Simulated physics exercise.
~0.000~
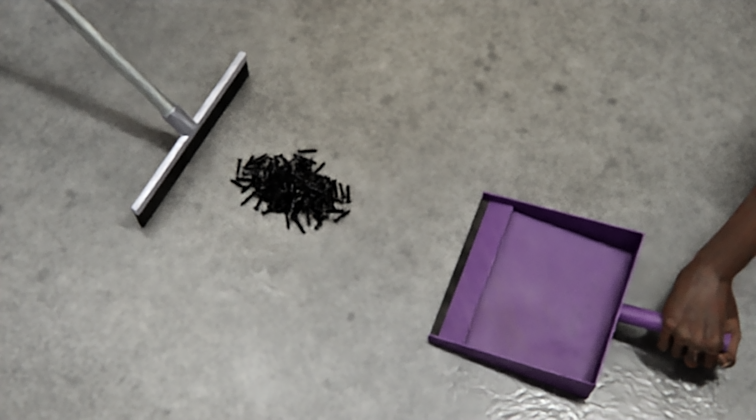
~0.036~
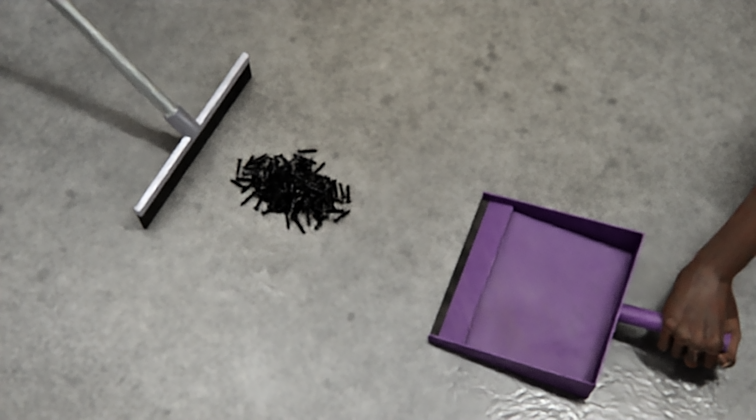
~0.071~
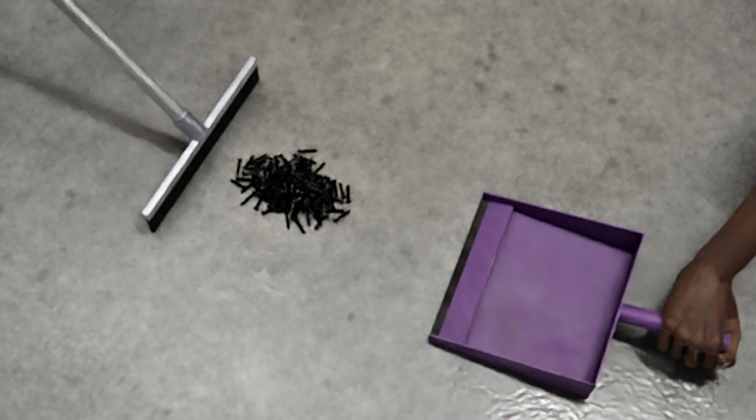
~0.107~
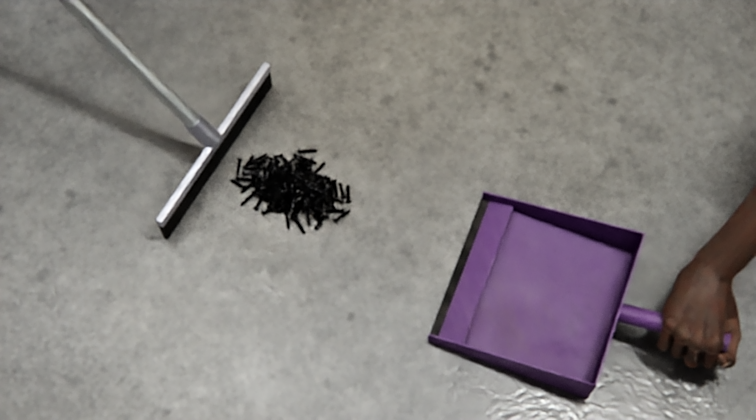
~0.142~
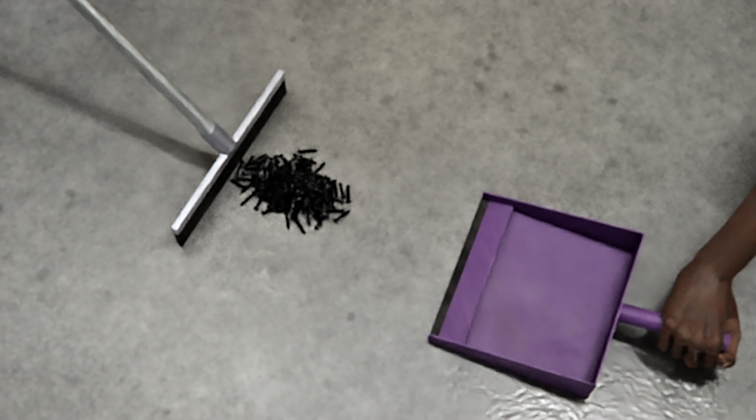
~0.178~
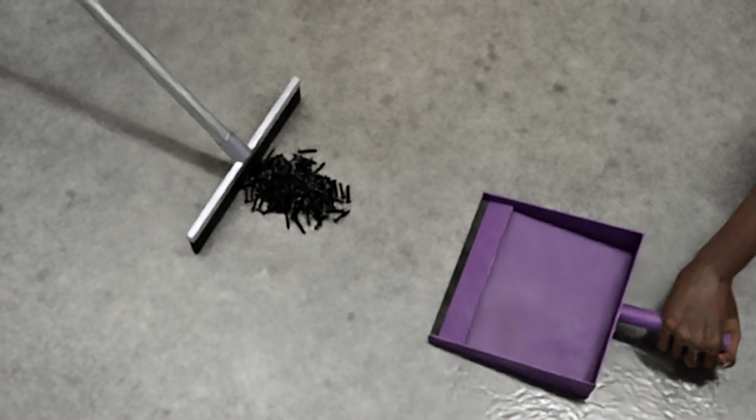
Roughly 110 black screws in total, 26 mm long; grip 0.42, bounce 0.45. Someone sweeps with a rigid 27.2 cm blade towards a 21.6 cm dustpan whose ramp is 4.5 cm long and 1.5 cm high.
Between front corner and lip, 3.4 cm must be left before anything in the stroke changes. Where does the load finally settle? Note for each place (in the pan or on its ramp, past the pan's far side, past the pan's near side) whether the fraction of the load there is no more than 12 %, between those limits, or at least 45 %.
In the pan or on its ramp: Between the limits; past the pan's far side: No more than 12 %; past the pan's near side: No more than 12 %.
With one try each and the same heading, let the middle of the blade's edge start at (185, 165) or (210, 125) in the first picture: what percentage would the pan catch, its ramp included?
Roughly 25 % and 15 %.
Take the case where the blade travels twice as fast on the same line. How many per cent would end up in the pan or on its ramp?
In that case close to 70 per cent.
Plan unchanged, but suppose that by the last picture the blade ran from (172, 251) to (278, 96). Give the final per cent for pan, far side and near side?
Per cent by place - pan 10, far side 0, near side 25.
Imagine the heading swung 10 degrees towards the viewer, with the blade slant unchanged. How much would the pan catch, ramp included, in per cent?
20 per cent.
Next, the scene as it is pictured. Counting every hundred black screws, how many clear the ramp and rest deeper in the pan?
Estimate: Close to 0 per cent of the total.
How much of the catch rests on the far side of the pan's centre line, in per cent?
Around 60 percent.
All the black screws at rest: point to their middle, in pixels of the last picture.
When it all comes to rest, the middle is near (446, 268).
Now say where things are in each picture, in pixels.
Blade from (137, 210) to (243, 58), moved 0.0 cm, 0 of the pieces shifted so far; middle of the pieces at (292, 189); pan at (547, 301), in the first picture.
Blade from (140, 212) to (245, 60), moved 0.4 cm, 0 of the pieces shifted so far; middle of the pieces at (292, 189), in the second picture.
Blade from (148, 216) to (253, 63), moved 1.7 cm, 0 of the pieces shifted so far; middle of the pieces at (292, 189), in the third picture.
Blade from (161, 222) to (266, 69), moved 3.8 cm, 0 of the pieces shifted so far; middle of the pieces at (292, 189), in the fourth picture.
Blade from (176, 230) to (281, 76), moved 6.1 cm, 0 of the pieces shifted so far; middle of the pieces at (292, 189), in the fifth picture.
Blade from (192, 238) to (296, 83), moved 8.5 cm, 15 of the pieces shifted so far; middle of the pieces at (292, 189); pan at (547, 301). The blade's pace is about 0.66 m/s, heading 6 degrees towards the viewer's side, in the sixth picture.
Then, at 0.38 s, middle of the blade 18 cm from the lip; 0 % over the lip, far side 0 %, near side 0 %.
Then, at 0.51 s, middle of the blade 10 cm from the lip; 0 % over the lip, far side 0 %, near side 0 %.
After 0.77 s, middle of the blade 6 cm from the lip; 15 % over the lip, far side 0 %, near side 0 %.
At rest (1.1 s), pan 15 %, far side 0 %, near side 0 %, in front of the lip or behind the blade 80 %.
